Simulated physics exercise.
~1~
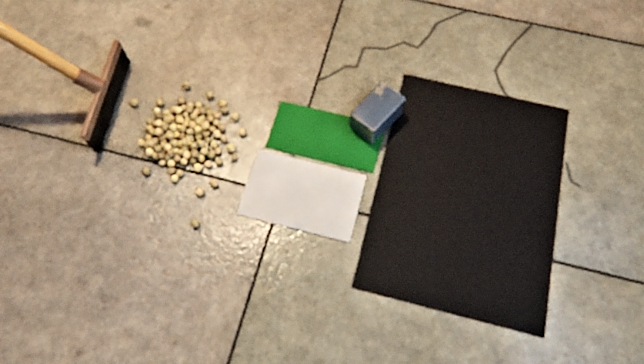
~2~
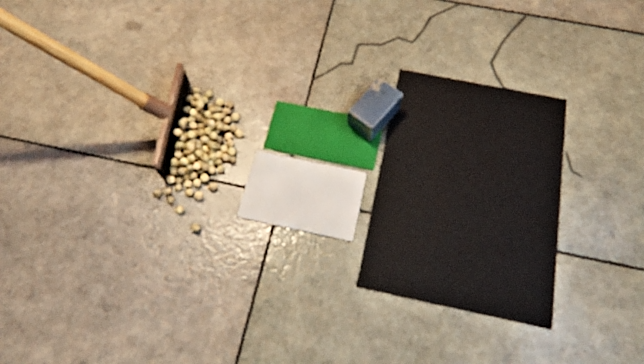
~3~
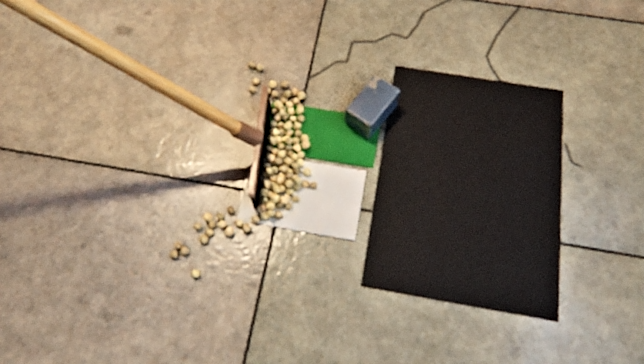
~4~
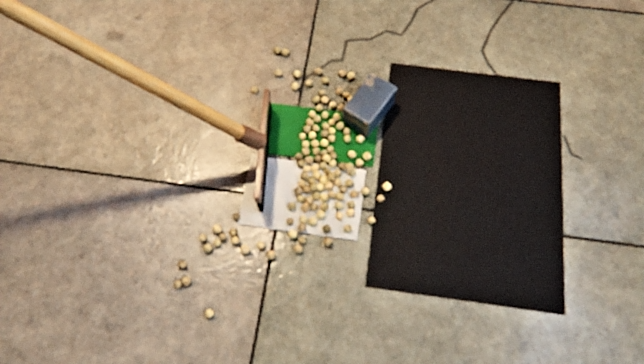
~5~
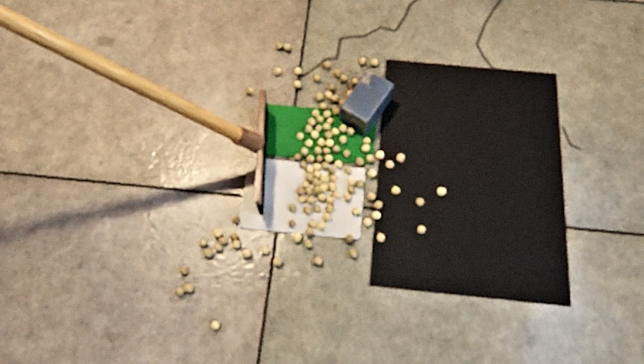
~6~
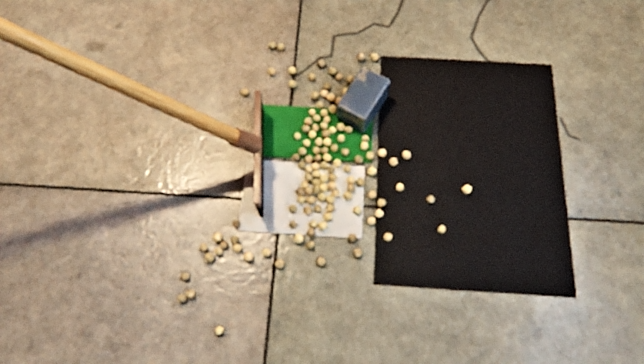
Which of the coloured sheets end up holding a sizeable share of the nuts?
The green and white sheets each end up with a sizeable share of the nuts, while only a few lie scattered on the black one.
